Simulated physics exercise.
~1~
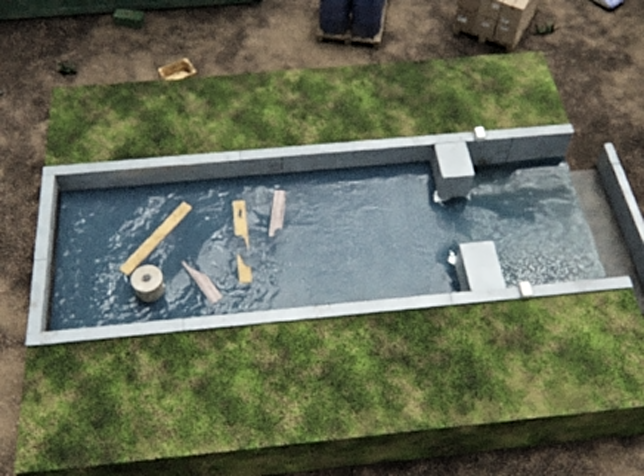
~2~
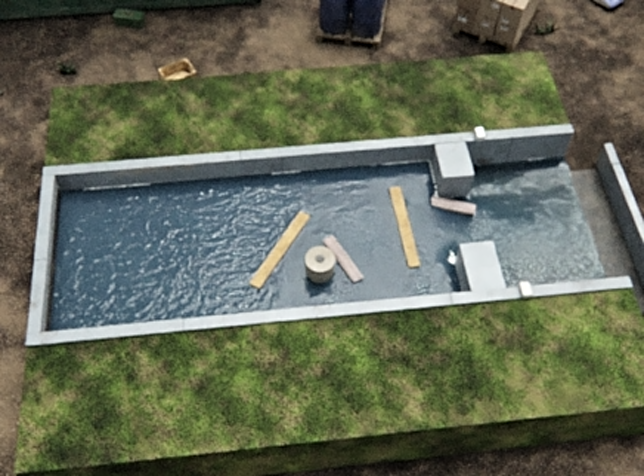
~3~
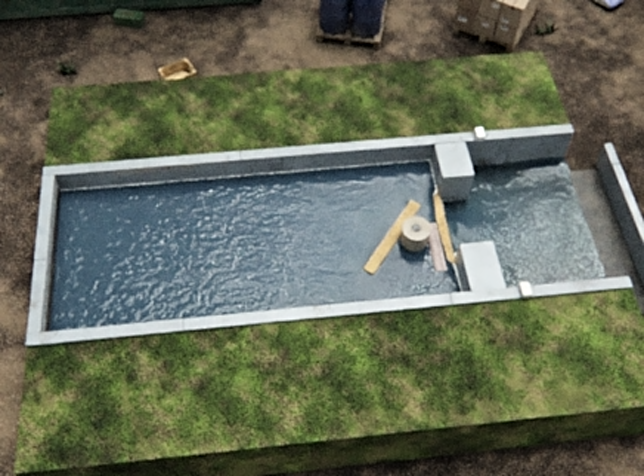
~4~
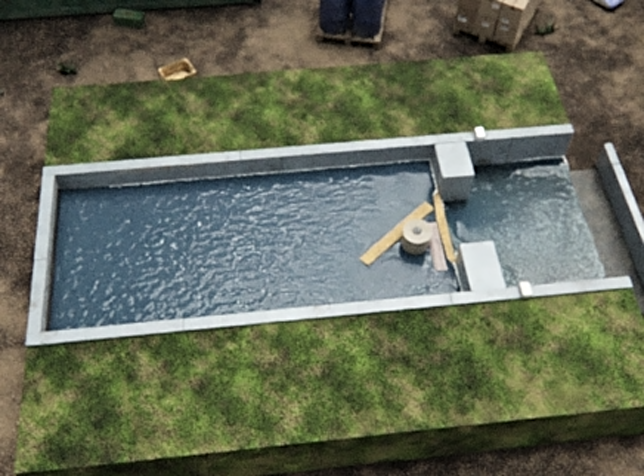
A long, grey-walled channel of rippling blue water, seen from high above, lies between two strips of green grass, with pale blocks narrowing it toward the right. Several yellowish and pinkish boards and a round, cream-coloured tub with a dark centre float near its left end. They drift right, turning as they go, and a small pinkish board leads the way into the gap between the blocks. That board passes out of sight, while the others bunch up behind it. At the end, the tub and remaining boards sit jammed together at the opening, barely shifting.
